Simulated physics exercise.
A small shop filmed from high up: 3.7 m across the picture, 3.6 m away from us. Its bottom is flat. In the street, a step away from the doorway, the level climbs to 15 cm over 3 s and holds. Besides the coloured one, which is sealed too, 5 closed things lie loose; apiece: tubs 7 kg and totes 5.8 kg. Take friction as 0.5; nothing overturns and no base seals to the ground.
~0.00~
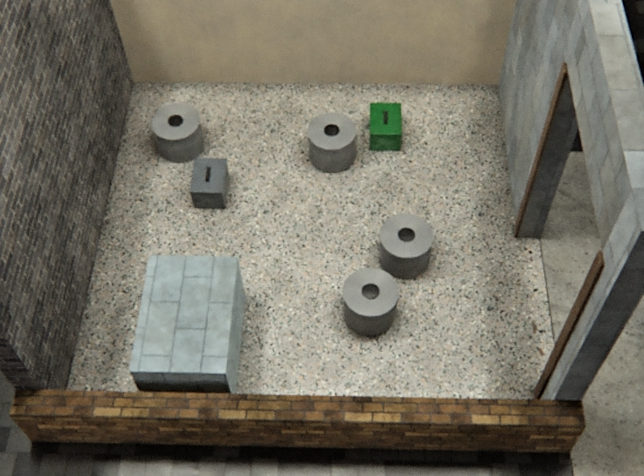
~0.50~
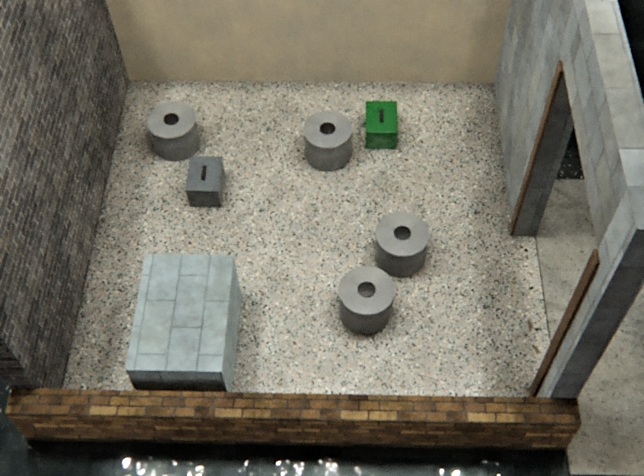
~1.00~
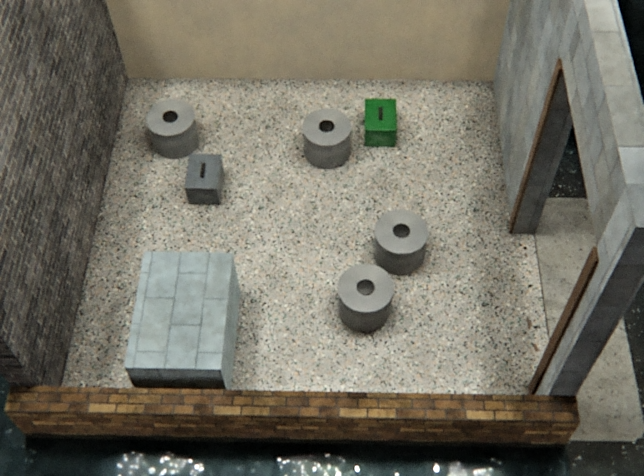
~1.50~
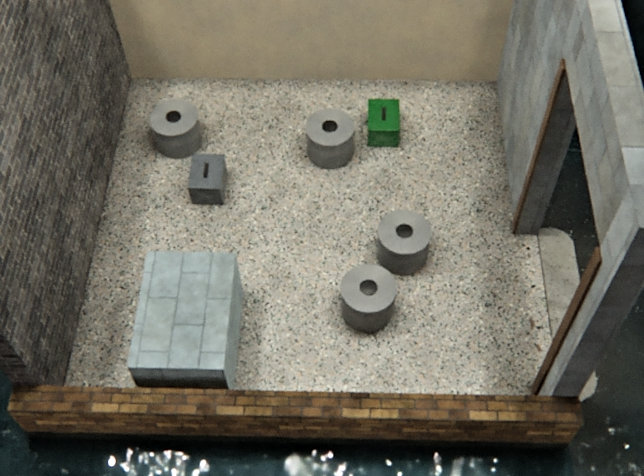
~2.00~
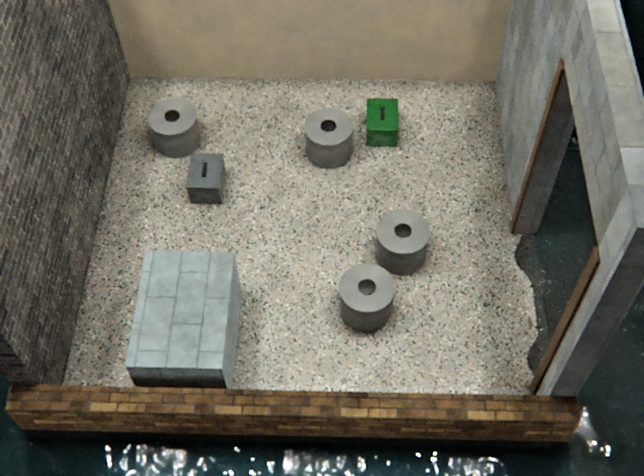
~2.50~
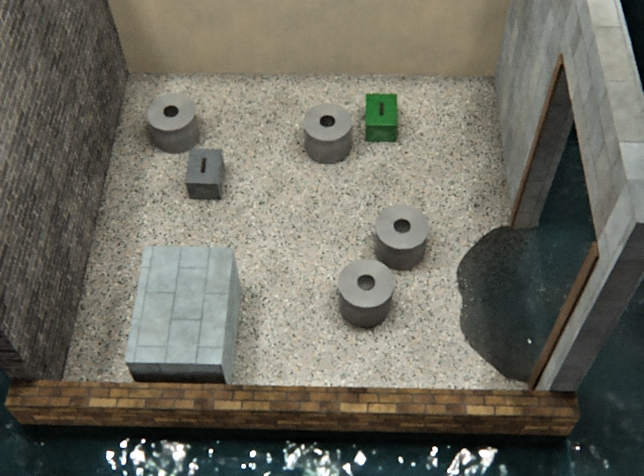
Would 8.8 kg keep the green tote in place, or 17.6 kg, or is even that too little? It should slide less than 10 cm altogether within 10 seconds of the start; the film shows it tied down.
Verdict: The lower weight is enough.
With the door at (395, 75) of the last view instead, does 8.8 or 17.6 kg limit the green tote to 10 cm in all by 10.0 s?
Then only the larger load is enough.
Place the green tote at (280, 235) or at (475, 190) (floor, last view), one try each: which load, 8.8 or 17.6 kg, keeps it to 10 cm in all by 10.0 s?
In that order: Only the larger holds; either load holds.
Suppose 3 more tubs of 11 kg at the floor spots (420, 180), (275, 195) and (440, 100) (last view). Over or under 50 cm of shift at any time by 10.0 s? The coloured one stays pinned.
In that order: Under, past it, less.
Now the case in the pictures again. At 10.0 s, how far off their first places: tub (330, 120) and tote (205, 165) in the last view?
In turn: 50 cm, 80 cm.
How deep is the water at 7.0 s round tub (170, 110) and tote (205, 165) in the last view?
About 3 and 4 cm.
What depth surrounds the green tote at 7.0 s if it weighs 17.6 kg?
About 2 cm.
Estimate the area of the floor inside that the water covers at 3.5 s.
About 2.0 m2.
After 3.5 s the green tote would be 0 cm from its start with 8.8 kg and 0 cm from its start with 17.6 kg; 0 cm of water round it then.
After 4.5 s the green tote would be 0 cm from its start with 8.8 kg and 0 cm from its start with 17.6 kg; 0 cm of water round it then.
After 7.0 s the green tote would be 0 cm from its start with 8.8 kg and 0 cm from its start with 17.6 kg; 2 cm of water round it then.
After 10.0 s the green tote would be 0 cm from its start with 8.8 kg and 0 cm from its start with 17.6 kg; 4 cm of water round it then.
